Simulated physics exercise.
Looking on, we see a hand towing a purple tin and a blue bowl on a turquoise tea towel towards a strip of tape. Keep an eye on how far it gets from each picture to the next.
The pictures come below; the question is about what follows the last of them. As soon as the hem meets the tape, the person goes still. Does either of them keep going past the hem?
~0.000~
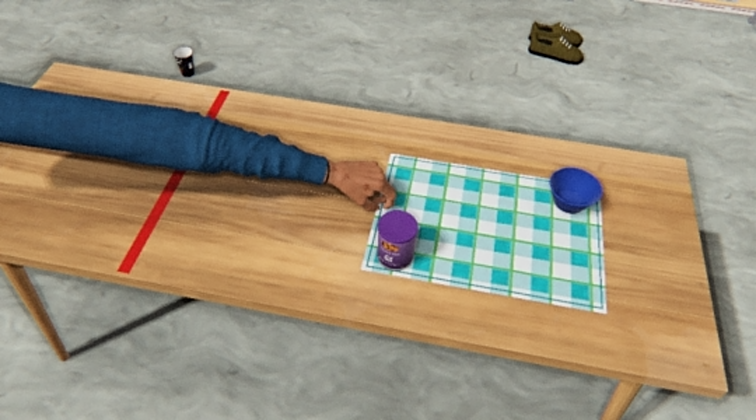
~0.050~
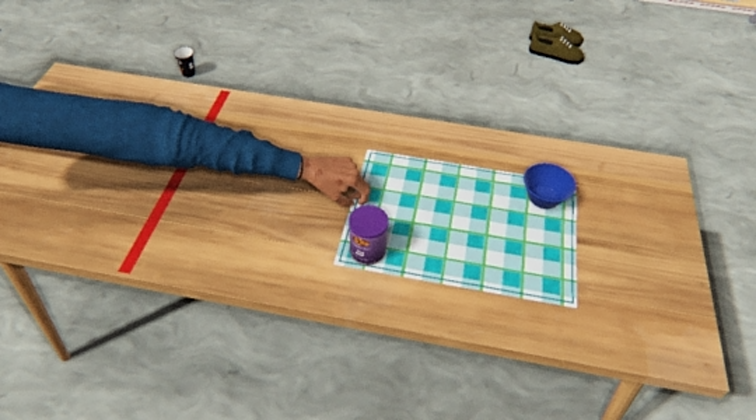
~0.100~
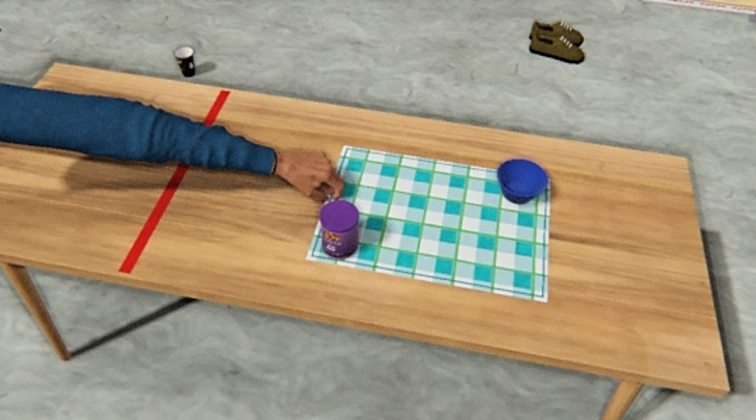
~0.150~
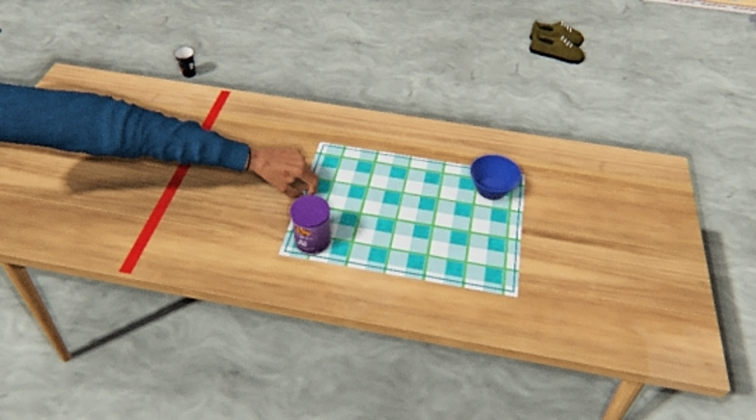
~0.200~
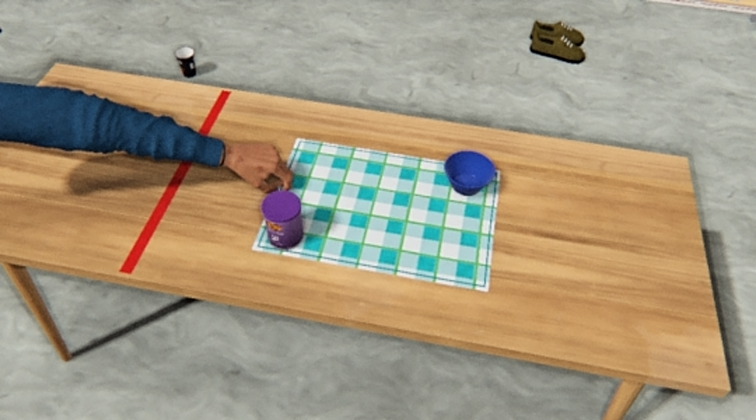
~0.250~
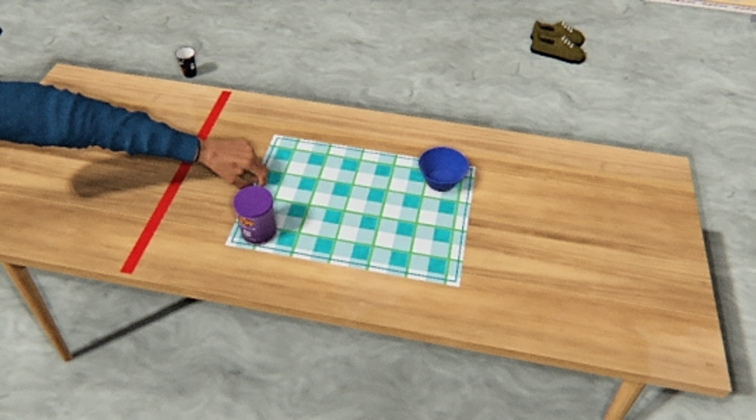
Purple tin: Yes, it goes past. Blue bowl: No, it stays on.
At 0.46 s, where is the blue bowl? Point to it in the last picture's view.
Its middle lies around (339, 157).
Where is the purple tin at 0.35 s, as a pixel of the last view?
At that time it sits close to pixel (201, 207).
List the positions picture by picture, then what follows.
Tea towel end (361, 269); purple tin (398, 225); blue bowl (576, 186); tape (133, 253), in the first frame.
Tea towel end (334, 264), far hem (577, 308); blue bowl (550, 182), in the second frame.
Tea towel end (307, 259); purple tin (339, 215), in the third frame.
Tea towel end (279, 254), far hem (517, 297); blue bowl (496, 173), in the fourth frame.
Tea towel end (253, 249); purple tin (281, 205), in the fifth frame.
Tea towel end (226, 245), far hem (459, 287); purple tin (253, 200); blue bowl (444, 165); tape (136, 254), in the sixth frame.
After 0.35 s, hem short of the tape; purple tin on the cloth near (201, 207); blue bowl on the cloth near (391, 165).
After 0.46 s, hem at the tape; purple tin ahead of the hem near (146, 198); blue bowl on the cloth near (339, 157).
At rest, hem at the tape; purple tin knocked over near (74, 182); blue bowl on the cloth near (274, 147). The purple tin slides clear of the cloth and the blue bowl keeps its seat.
